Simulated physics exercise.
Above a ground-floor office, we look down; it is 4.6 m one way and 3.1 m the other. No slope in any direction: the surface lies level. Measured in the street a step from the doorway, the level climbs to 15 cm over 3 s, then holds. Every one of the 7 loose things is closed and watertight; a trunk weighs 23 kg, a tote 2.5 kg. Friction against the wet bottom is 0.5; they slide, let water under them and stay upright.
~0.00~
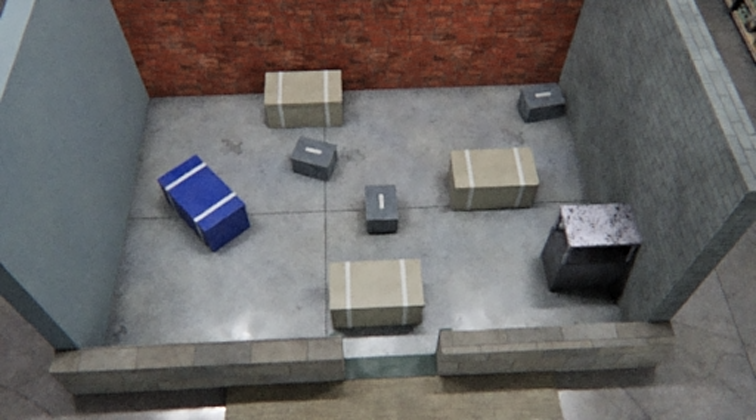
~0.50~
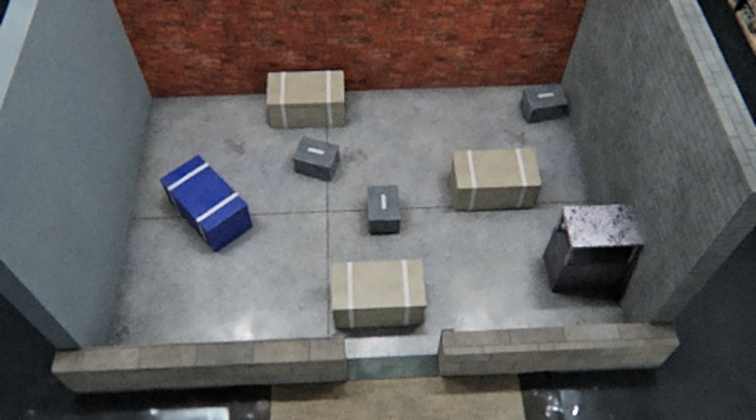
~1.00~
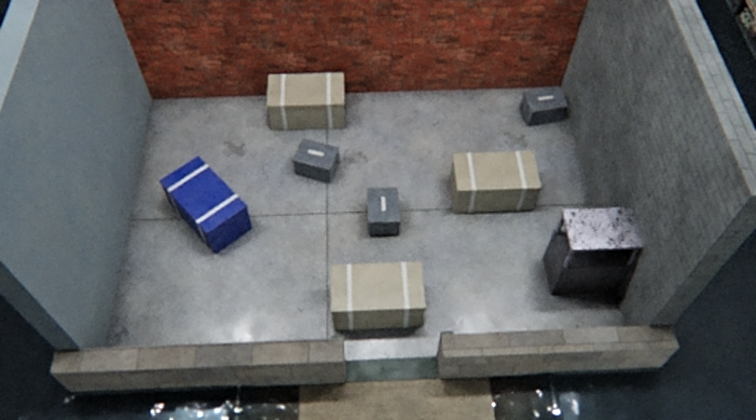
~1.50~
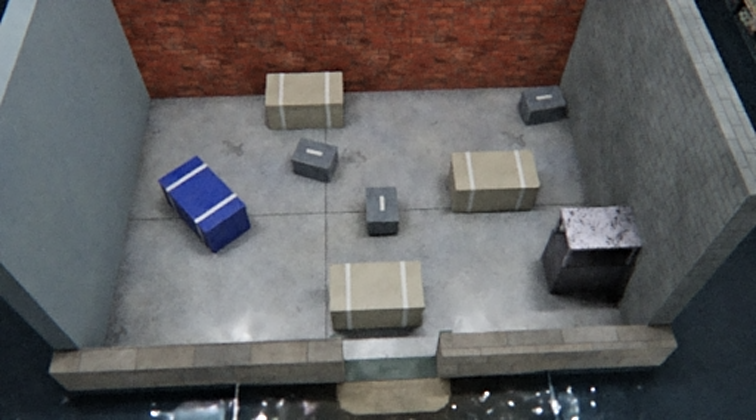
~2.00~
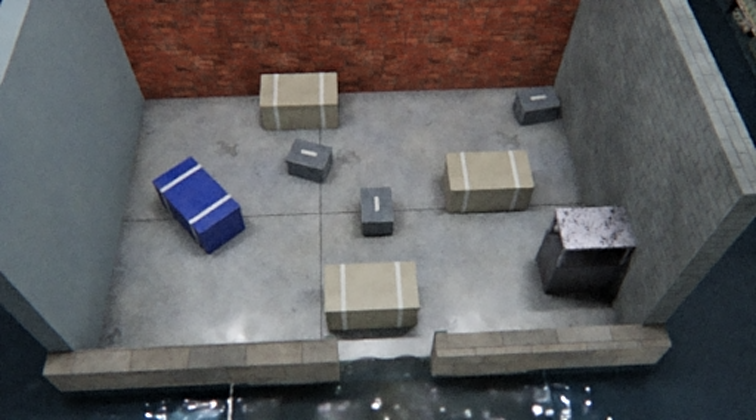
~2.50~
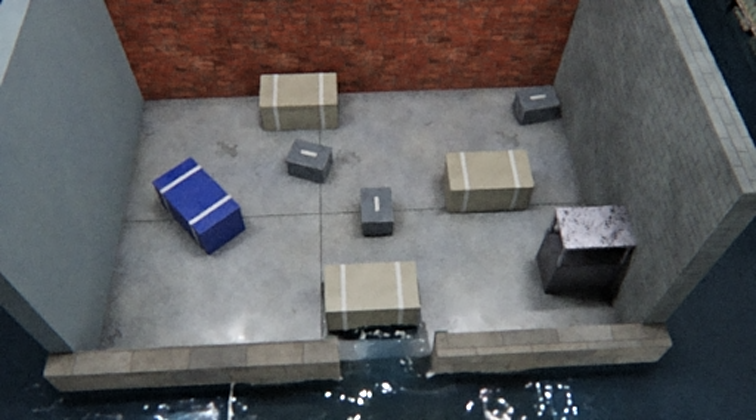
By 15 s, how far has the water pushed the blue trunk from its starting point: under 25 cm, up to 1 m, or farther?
The water has pushed it under 25 cm.
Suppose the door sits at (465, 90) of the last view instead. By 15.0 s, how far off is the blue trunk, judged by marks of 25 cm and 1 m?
Blue trunk: No real movement.
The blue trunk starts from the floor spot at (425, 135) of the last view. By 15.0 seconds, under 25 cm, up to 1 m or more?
Outcome - it barely budges.
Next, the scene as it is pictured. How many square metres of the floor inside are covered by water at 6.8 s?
My estimate is roughly 10.0 m2.
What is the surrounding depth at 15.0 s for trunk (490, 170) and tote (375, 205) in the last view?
Close to 6 and 8 centimetres.
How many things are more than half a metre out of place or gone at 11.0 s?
It comes to 2.
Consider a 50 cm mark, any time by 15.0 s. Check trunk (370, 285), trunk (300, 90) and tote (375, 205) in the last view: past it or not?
Well, in sequence it's farther, smaller, farther.
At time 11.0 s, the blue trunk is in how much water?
Roughly 3 cm deep.
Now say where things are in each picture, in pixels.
The first frame shows the blue trunk at (200, 191) rests on the ground; water covers 0.0 m2; 0 of 7 have shifted.
The second frame shows the blue trunk at (203, 192), on the bottom; water covers 0.0 m2; 0 of 7 have shifted.
The third frame shows the blue trunk at (203, 193), on the bottom; water covers 0.0 m2; 0 of 7 have shifted.
The fourth frame shows the blue trunk at (201, 192), on the bottom; water covers 0.0 m2; 0 of 7 have shifted.
The fifth frame shows the blue trunk at (195, 193), on the bottom; 0.0 m2 under water; 0 of 7 have shifted.
The sixth frame shows the blue trunk at (195, 194), on the bottom; 0.2 m2 under water; 0 of 7 have shifted.
After 3.5 s the blue trunk is near (195, 194), 0.0 m from its start, aground; 0 afloat.
After 6.8 s the blue trunk is near (195, 194), 0.0 m from its start, aground; 0 afloat.
After 11.0 s the blue trunk is near (195, 194), 0.0 m from its start, aground; 3 afloat.
After 15.0 s the blue trunk is near (195, 195), 0.0 m from its start, aground; 5 afloat.
